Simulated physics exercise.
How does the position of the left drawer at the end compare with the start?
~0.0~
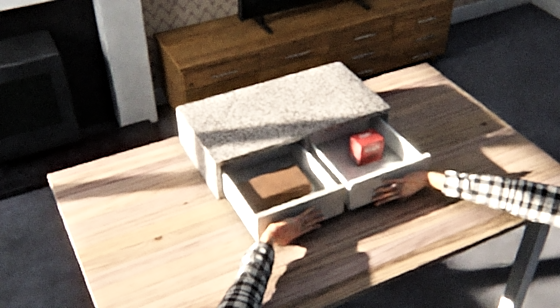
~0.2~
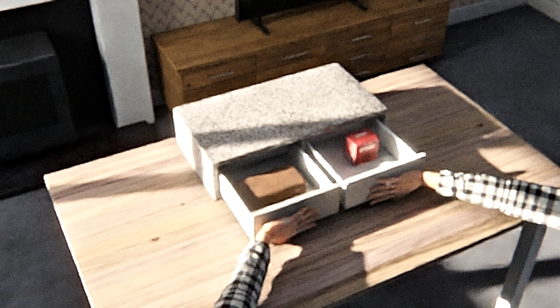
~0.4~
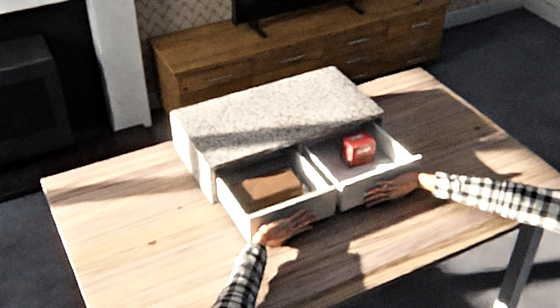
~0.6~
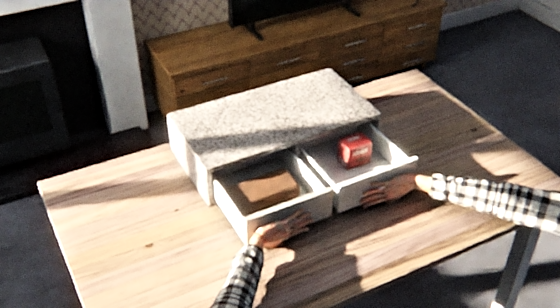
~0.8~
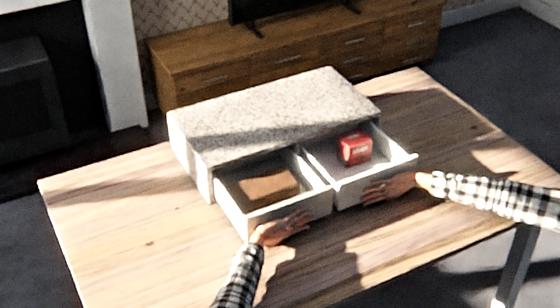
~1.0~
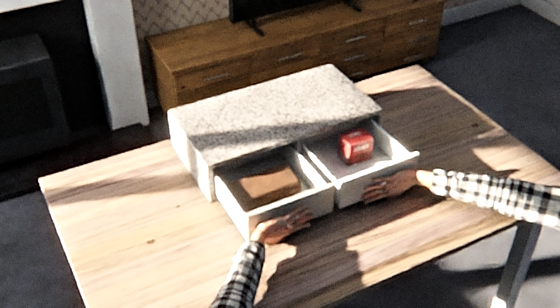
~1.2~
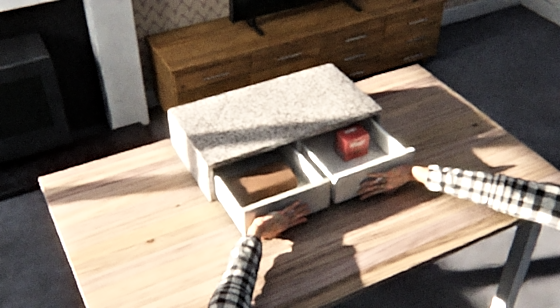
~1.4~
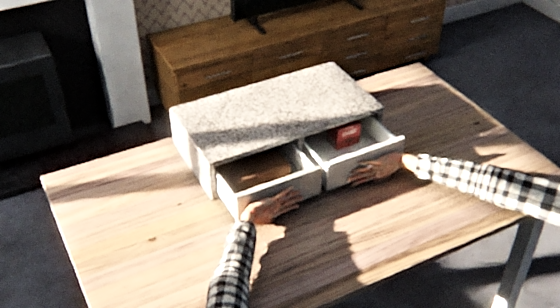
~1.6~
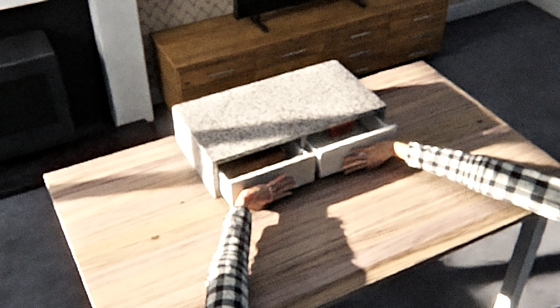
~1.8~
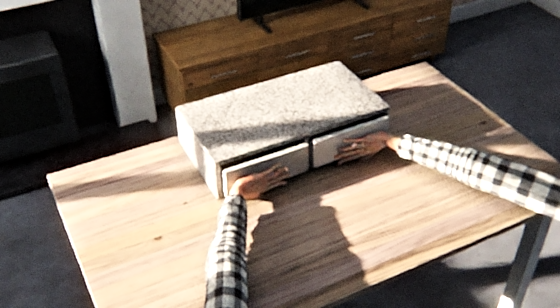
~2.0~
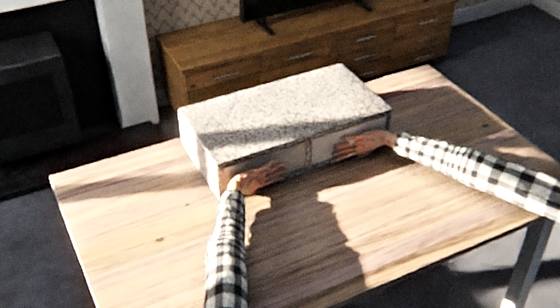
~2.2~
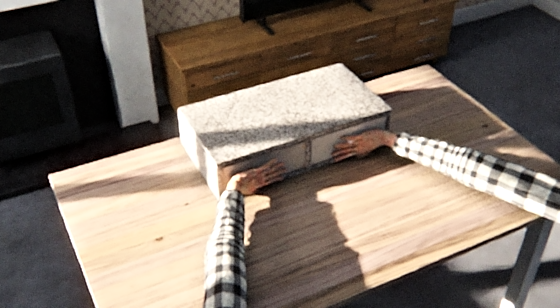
At the start the left drawer is pulled out with the brown block visible inside. By the end it has been pushed back into the chest and is closed.
